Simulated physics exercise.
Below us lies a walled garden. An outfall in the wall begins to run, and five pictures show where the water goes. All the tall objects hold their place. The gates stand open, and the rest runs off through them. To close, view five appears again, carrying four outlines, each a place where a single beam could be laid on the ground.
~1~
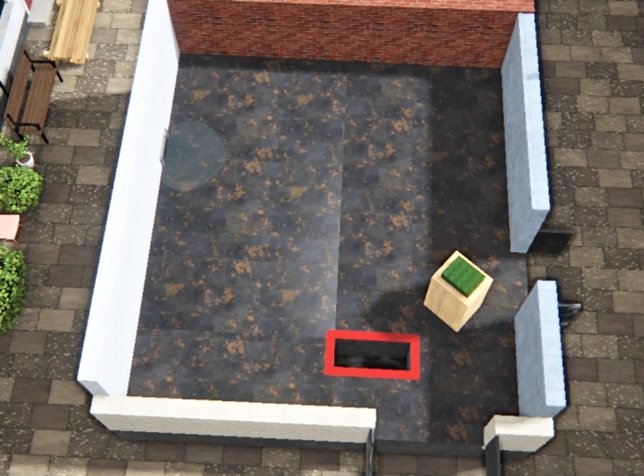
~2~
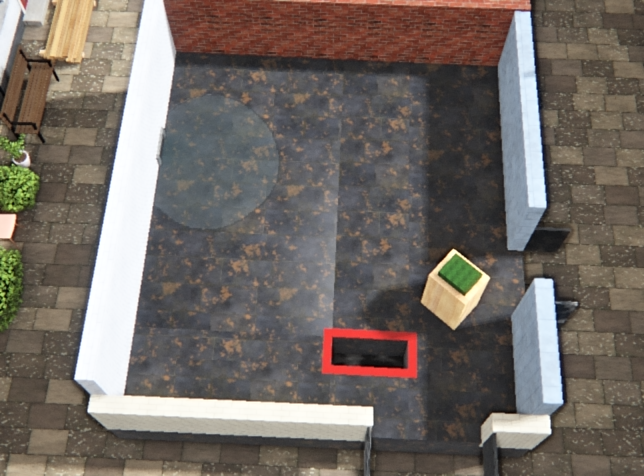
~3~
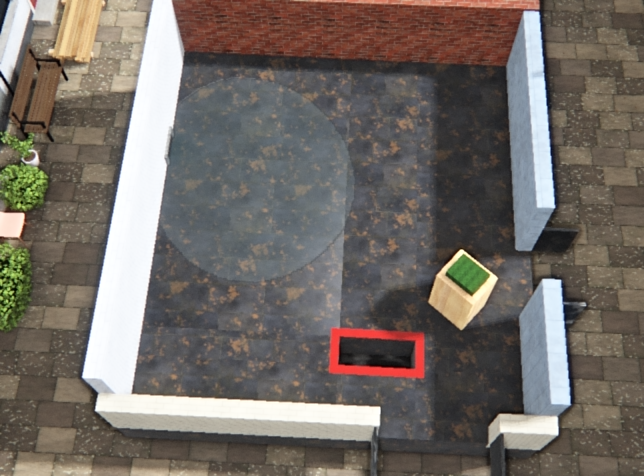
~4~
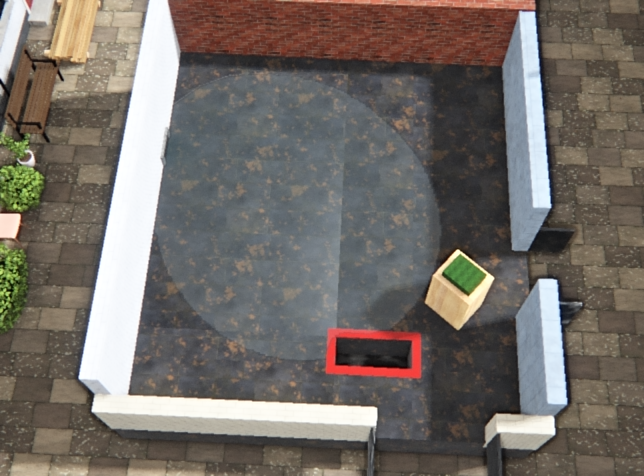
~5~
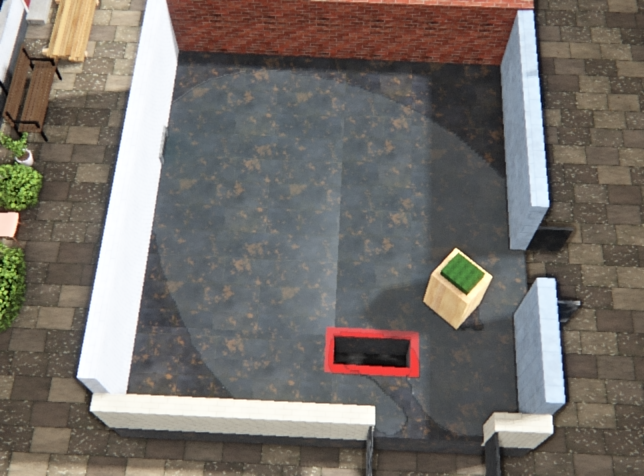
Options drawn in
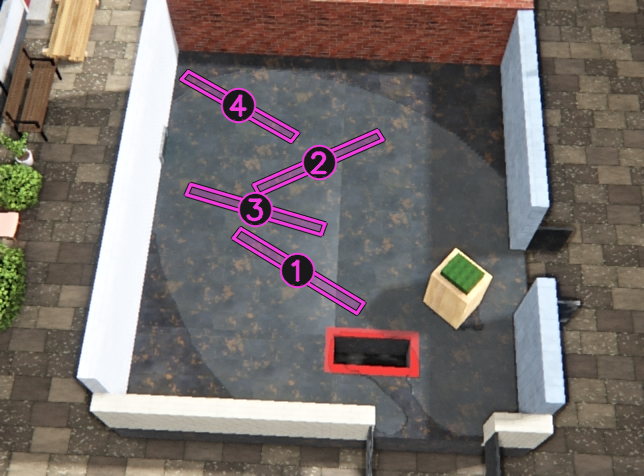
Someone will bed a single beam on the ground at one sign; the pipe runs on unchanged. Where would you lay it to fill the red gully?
Choose 4.
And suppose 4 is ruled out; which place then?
The answer is 2.
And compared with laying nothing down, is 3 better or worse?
Place 3 is worse.
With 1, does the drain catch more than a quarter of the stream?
No.
On the marked copy, 1 from (237, 233) to (360, 308); 2 from (256, 189) to (380, 135); 3 from (188, 189) to (322, 229); 4 from (184, 75) to (294, 137).
With 1, about 19 % of the stream goes into the red gully, about 81 % out by the gates.
With 2, about 27 % of the stream goes into the red gully, about 73 % out by the gates.
With 3, about 16 % of the stream goes into the red gully, about 84 % out by the gates.
With 4, about 37 % of the stream goes into the red gully, about 63 % out by the gates.
